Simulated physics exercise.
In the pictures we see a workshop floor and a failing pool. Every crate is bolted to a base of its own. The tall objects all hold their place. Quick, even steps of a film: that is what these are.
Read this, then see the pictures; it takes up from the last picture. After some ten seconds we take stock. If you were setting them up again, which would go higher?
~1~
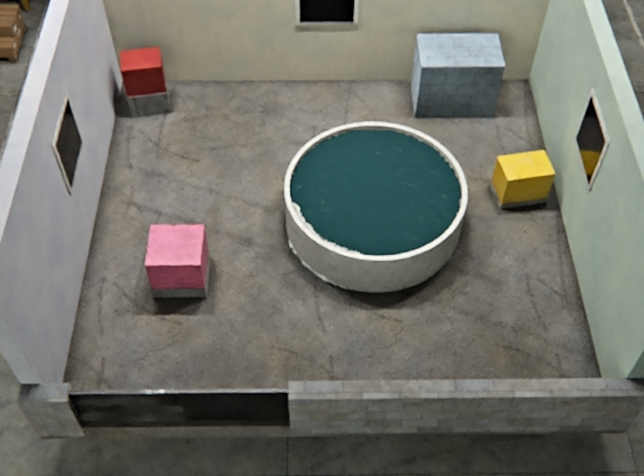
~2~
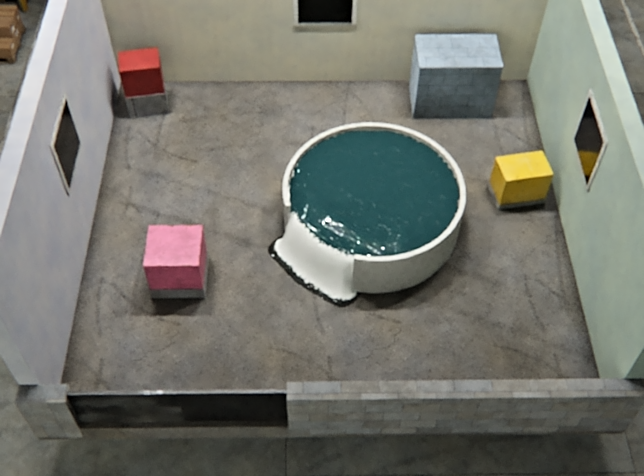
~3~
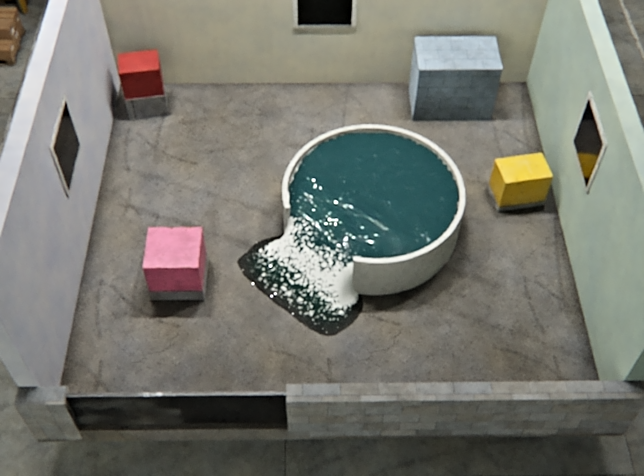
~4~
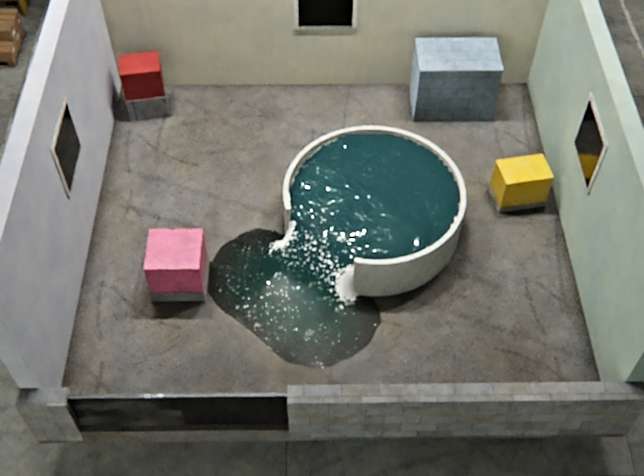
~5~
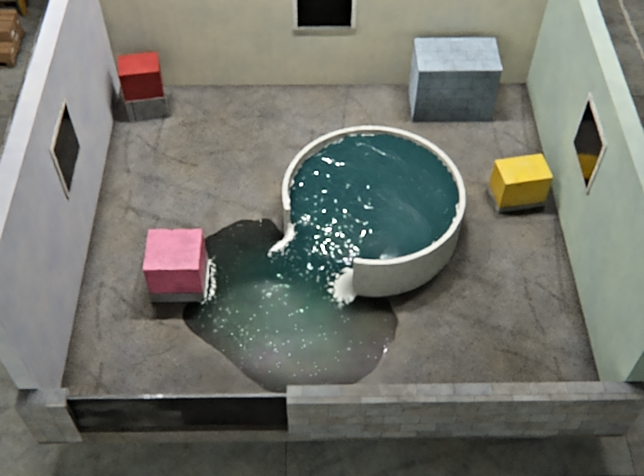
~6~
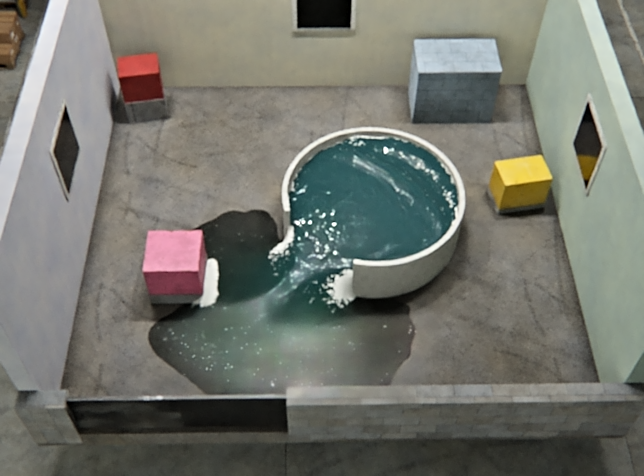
The red crate is spared; the pink crate is hit by the water; the yellow crate is hit by the water.
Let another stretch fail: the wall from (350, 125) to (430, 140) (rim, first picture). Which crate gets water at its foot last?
The one in pink.
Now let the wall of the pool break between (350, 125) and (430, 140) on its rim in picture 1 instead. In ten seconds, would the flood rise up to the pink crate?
The pink one is not reached.
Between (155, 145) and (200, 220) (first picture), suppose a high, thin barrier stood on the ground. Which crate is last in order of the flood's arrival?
The crate marked yellow.
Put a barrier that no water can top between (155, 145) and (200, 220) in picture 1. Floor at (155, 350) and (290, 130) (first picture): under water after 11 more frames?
Reached, untouched.
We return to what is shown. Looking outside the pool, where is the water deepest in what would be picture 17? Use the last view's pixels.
My finger goes to (56, 417).
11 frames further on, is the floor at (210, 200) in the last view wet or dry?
That point would be inundated.
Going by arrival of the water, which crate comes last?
Last of all: The one in yellow.
A moment on, water covers 25 % of the floor; the red crate not reached, the pink crate water round its plinth, the yellow crate not reached.
Next, water covers 35 % of the floor; the red crate not reached, the pink crate water round its plinth, the yellow crate not reached.
Then, water covers 60 % of the floor; the red crate water round its plinth, the pink crate water round its plinth, the yellow crate not reached.
Later, water covers 85 % of the floor; the red crate water round its plinth, the pink crate water round its plinth, the yellow crate water round its plinth.
In the end, water covers 100 % of the floor; the red crate stayed above the water, the pink crate was topped, the yellow crate was topped.
